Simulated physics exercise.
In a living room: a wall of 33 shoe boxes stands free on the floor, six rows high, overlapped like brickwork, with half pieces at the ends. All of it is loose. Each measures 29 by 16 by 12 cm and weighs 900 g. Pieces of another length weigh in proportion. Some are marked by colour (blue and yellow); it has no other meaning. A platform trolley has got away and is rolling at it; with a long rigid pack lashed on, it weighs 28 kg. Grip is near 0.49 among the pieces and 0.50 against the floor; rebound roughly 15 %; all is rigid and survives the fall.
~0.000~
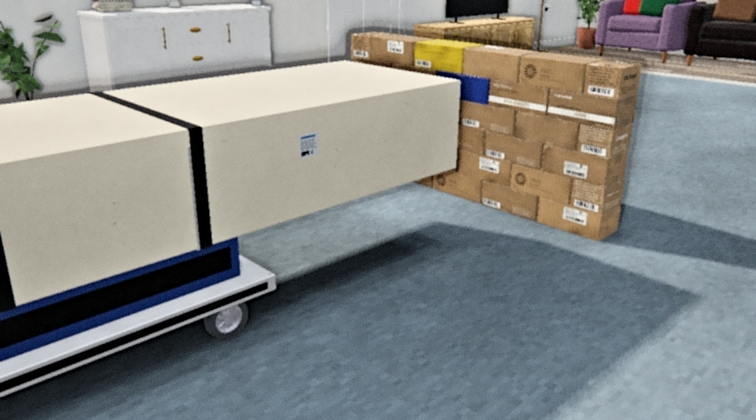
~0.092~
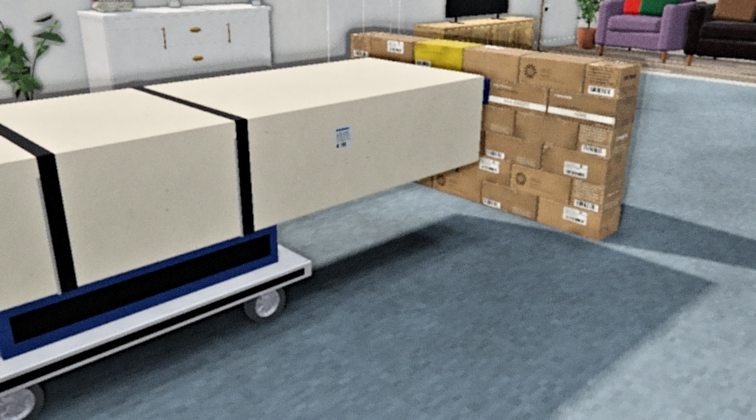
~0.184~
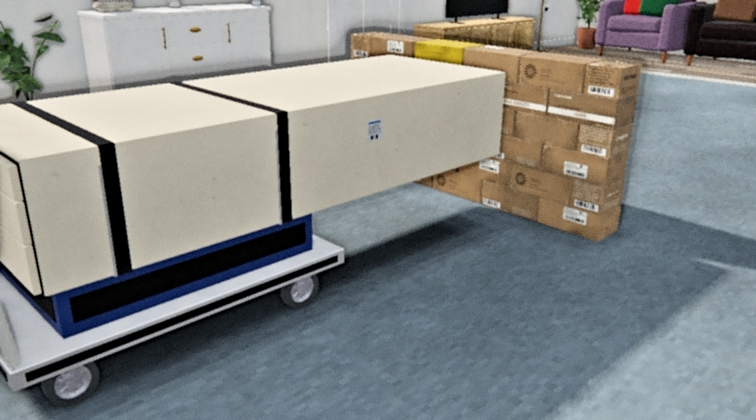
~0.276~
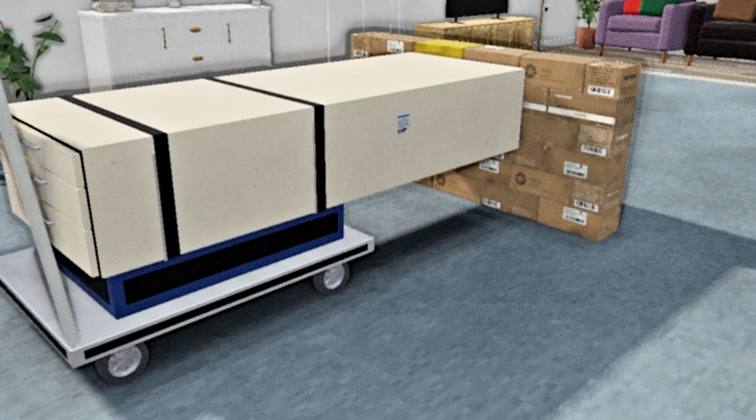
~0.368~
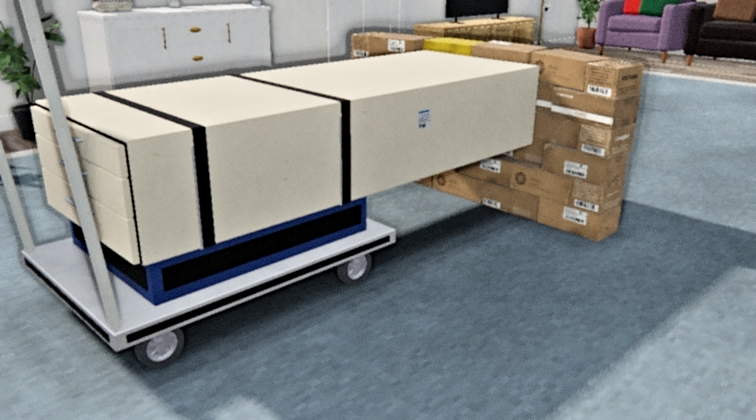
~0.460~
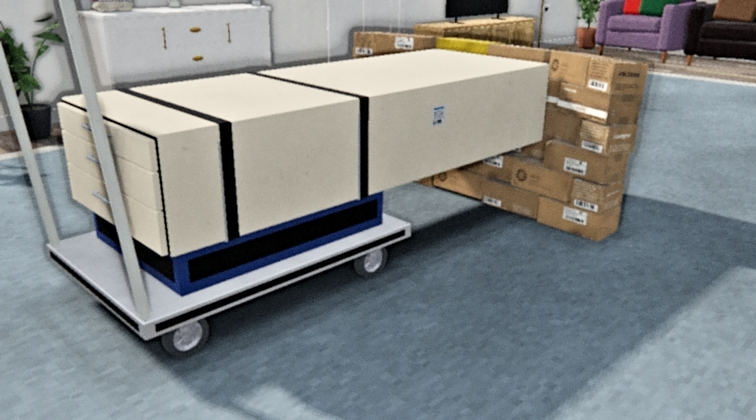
The clip opens with a platform trolley carrying a long, cream-coloured pack bound with black straps towards a brown box wall with one blue and one yellow box. It rolls rightward, the pack hiding the blue box, then its front end pushes into the wall, shifting boxes and slightly tilting the yellow one.
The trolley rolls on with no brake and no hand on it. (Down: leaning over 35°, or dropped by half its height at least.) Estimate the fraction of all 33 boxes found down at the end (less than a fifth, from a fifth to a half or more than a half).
Upwards of a half of them.
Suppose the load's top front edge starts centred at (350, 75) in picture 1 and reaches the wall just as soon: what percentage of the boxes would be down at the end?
Then about 60 per cent.
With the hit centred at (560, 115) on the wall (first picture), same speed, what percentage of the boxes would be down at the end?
Then about 40 per cent.
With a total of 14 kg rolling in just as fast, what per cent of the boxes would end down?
In that case about 80 per cent.
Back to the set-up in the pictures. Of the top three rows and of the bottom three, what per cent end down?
Top 90, bottom 50 per cent.
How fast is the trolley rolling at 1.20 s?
About 0.5 m/s.
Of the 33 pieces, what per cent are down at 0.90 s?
At that moment 75 per cent.
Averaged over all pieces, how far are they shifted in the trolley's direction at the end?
About 45 cm.
By 0.56 s, load 19 cm past the wall's line, still rolling; none of the 33 boxes down, 25 disturbed; blue box tilted 18°; yellow box tilted 16°.
By 0.72 s, load 29 cm past the wall's line, still rolling; 18 of the 33 boxes down; blue box tilted 42°, 16 cm lower; yellow box tilted 42°, 17 cm lower.
By 0.90 s, load 40 cm past the wall's line, still rolling; 25 of the 33 boxes down; yellow box on its side; blue box on its side.
By 1.20 s, load 55 cm past the wall's line, still rolling; 24 of the 33 boxes down; yellow box upside down; blue box on its side.
When it is over (2.9 s), load 1.03 m past the wall's line, stopped; 24 of the 33 boxes down; yellow box upside down; blue box on its side. That is 73 per cent. In pixels of the last frame, middles, yellow box near (514, 121), blue box near (539, 141).
